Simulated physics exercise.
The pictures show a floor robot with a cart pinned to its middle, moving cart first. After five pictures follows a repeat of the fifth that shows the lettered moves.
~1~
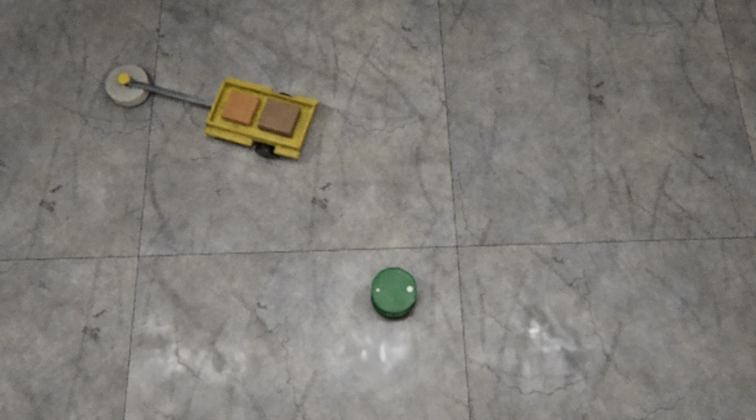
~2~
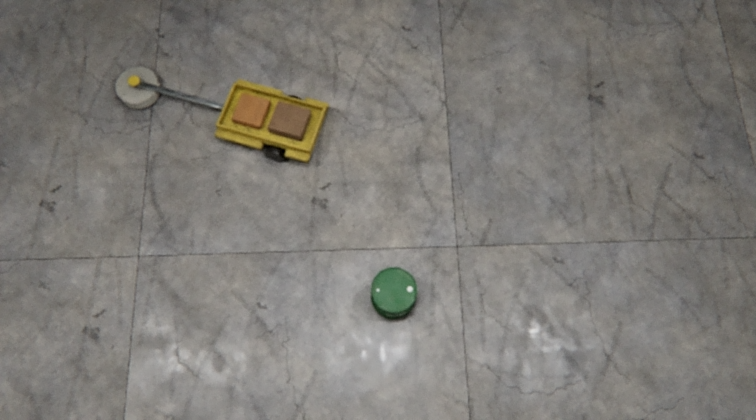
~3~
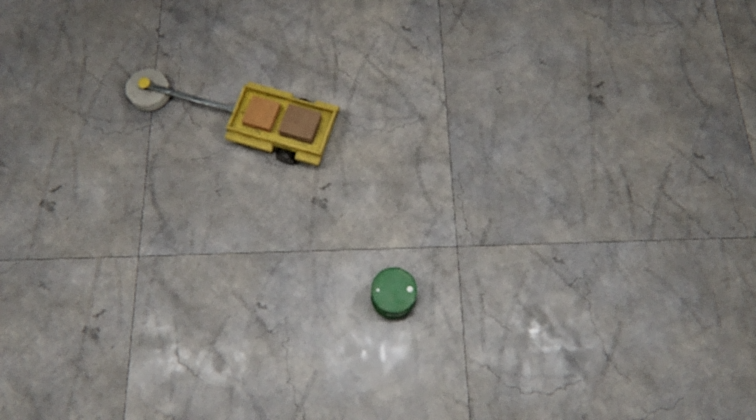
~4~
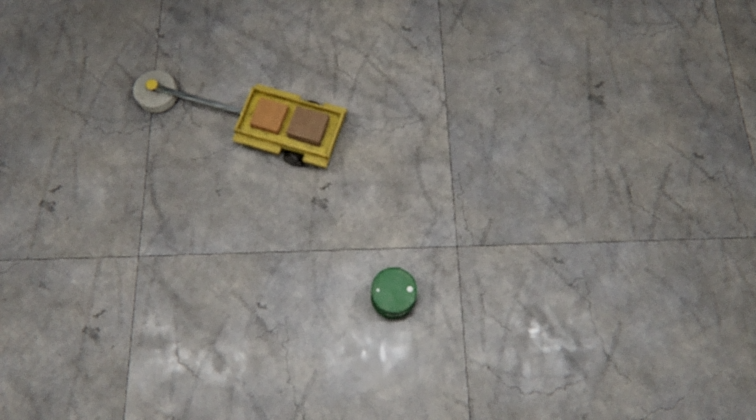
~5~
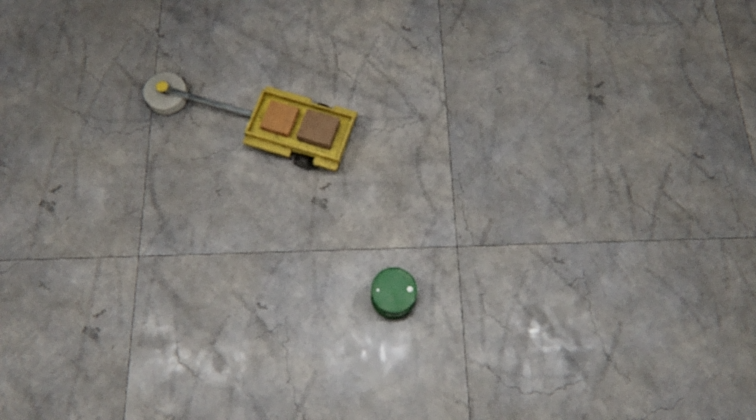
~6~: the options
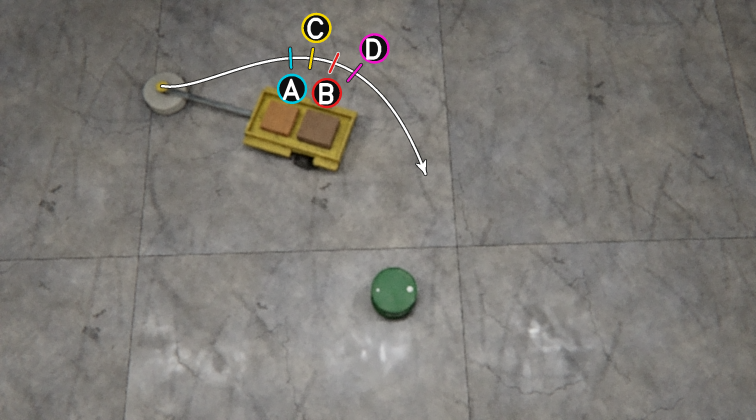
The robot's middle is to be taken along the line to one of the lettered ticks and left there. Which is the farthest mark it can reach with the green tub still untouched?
It can go as far as D.
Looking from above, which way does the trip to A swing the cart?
Clockwise.
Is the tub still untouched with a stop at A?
For that mark, yes.
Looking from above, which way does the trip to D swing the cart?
Clockwise.
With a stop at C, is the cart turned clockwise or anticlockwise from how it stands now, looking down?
Clockwise.
On the marked copy, A at (291, 58); B at (334, 63); C at (311, 58); D at (355, 73); the route from (162, 86) via (324, 60) to (426, 174).
Following D. Soon after the start, robot (234, 77), cart (353, 145).
Later, robot (300, 64), cart (384, 166).
In the end, robot (355, 79), cart (408, 201); nothing has been touched.
As for the rest, A is safe but short; B is safe but short; C is safe but short.
